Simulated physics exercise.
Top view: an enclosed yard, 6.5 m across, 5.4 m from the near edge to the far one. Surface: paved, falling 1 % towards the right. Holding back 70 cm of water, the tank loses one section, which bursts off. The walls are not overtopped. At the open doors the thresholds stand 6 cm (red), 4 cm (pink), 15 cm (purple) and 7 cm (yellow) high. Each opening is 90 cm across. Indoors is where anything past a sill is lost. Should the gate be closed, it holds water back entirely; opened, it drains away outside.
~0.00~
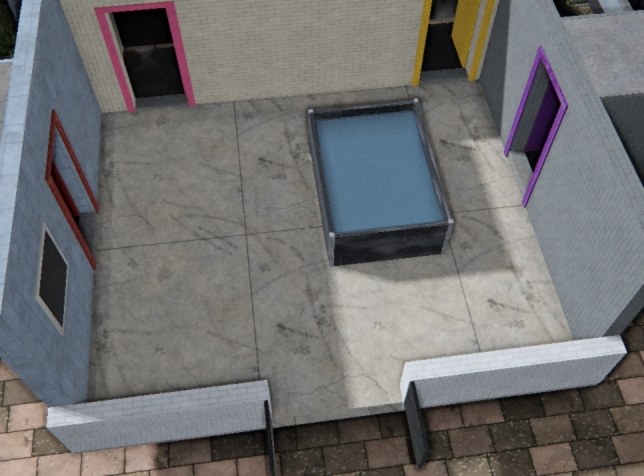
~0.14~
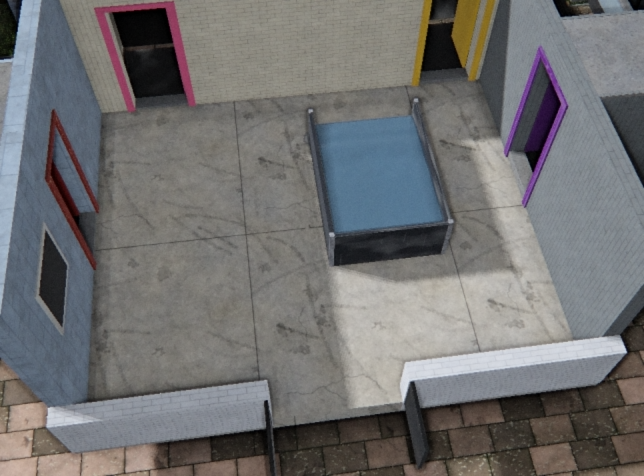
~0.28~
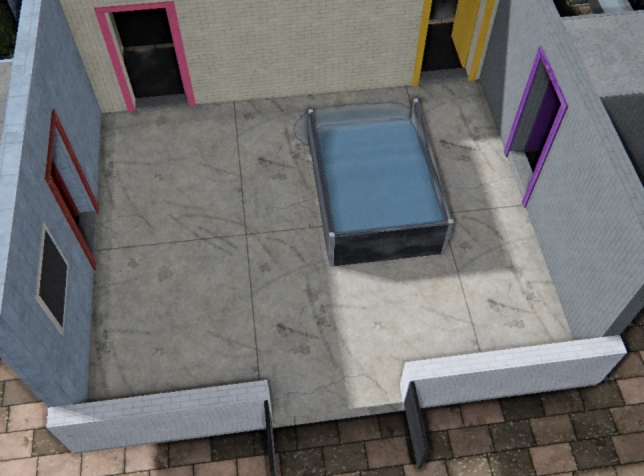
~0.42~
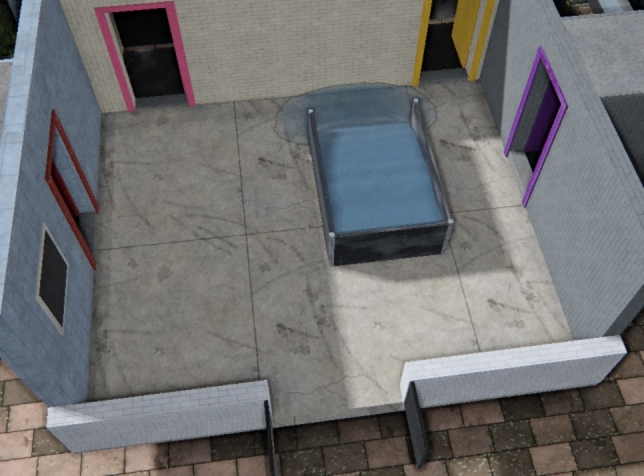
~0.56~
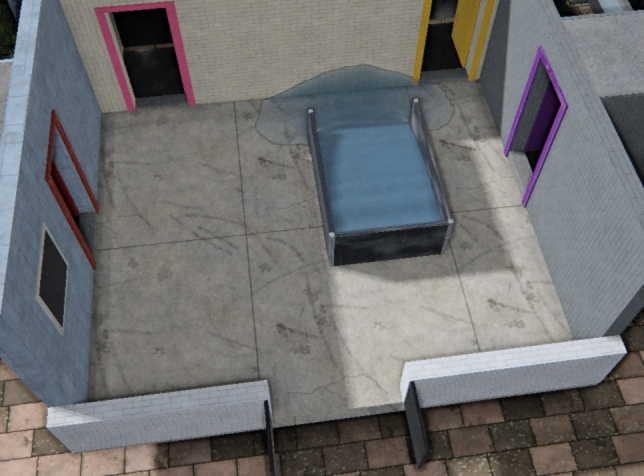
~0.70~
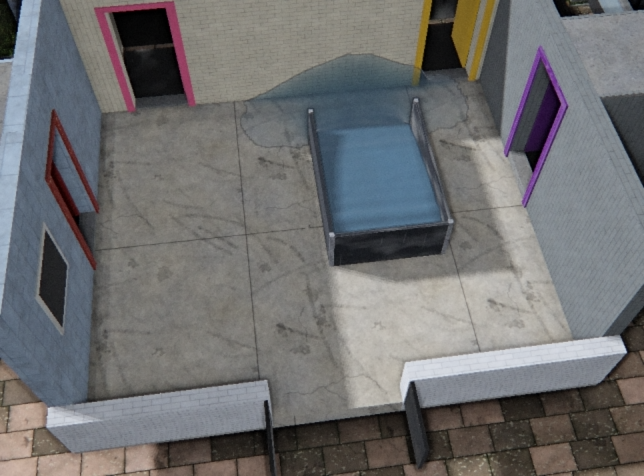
Water bursts from the far side of the tank and spreads toward the back wall.
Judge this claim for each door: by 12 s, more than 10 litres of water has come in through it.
Verdicts: The red door, true; the pink door, true; the purple door, false; the yellow door, true.
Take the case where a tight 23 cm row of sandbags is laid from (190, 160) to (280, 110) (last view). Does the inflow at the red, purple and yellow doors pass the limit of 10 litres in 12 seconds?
Checking the limit, red is fine, purple is fine, yellow is too much.
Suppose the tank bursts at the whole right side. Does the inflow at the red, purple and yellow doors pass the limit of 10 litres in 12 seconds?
Red: Within the limit; purple: Exceeding the limit; yellow: Exceeding the limit.
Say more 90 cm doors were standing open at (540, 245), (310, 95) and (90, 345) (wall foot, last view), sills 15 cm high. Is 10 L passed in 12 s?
So, in the order given, it's shy of the mark, then beyond the mark, then shy of the mark.
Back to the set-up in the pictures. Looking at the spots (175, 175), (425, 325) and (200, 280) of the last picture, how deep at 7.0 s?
I'd read it as roughly 6, 5 and 3 cm, in that order.
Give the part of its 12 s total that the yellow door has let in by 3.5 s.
Roughly 60 percent is in by then.
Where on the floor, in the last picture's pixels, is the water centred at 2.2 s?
About (354, 147).
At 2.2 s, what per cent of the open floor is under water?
Roughly 35 percent.
After 1.4 s water covers 15 % of the floor and is deepest (50 cm) near (347, 98); red door not reached, pink door 3 cm at the sill, 0 L in, purple door not reached, yellow door 17 cm at the sill, 9 L in.
After 2.2 s water covers 35 % of the floor and is deepest (42 cm) near (478, 86); red door not reached, pink door 7 cm at the sill, 0 L in, purple door 8 cm at the sill, 0 L in, yellow door 25 cm at the sill, 56 L in.
After 3.5 s water covers 60 % of the floor and is deepest (26 cm) near (471, 94); red door 11 cm at the sill, 8 L in, pink door 6 cm at the sill, 4 L in, purple door 10 cm at the sill, 0 L in, yellow door 21 cm at the sill, 153 L in.
After 7.0 s water covers 95 % of the floor and is deepest (12 cm) near (365, 375); red door 4 cm at the sill, 24 L in, pink door 7 cm at the sill, 39 L in, purple door 5 cm at the sill, 0 L in, yellow door 10 cm at the sill, 248 L in.
After 12.0 s water covers 95 % of the floor and is deepest (14 cm) near (557, 303); red door 4 cm at the sill, 24 L in, pink door 4 cm at the sill, 47 L in, purple door 8 cm at the sill, 0 L in, yellow door 7 cm at the sill, 258 L in.
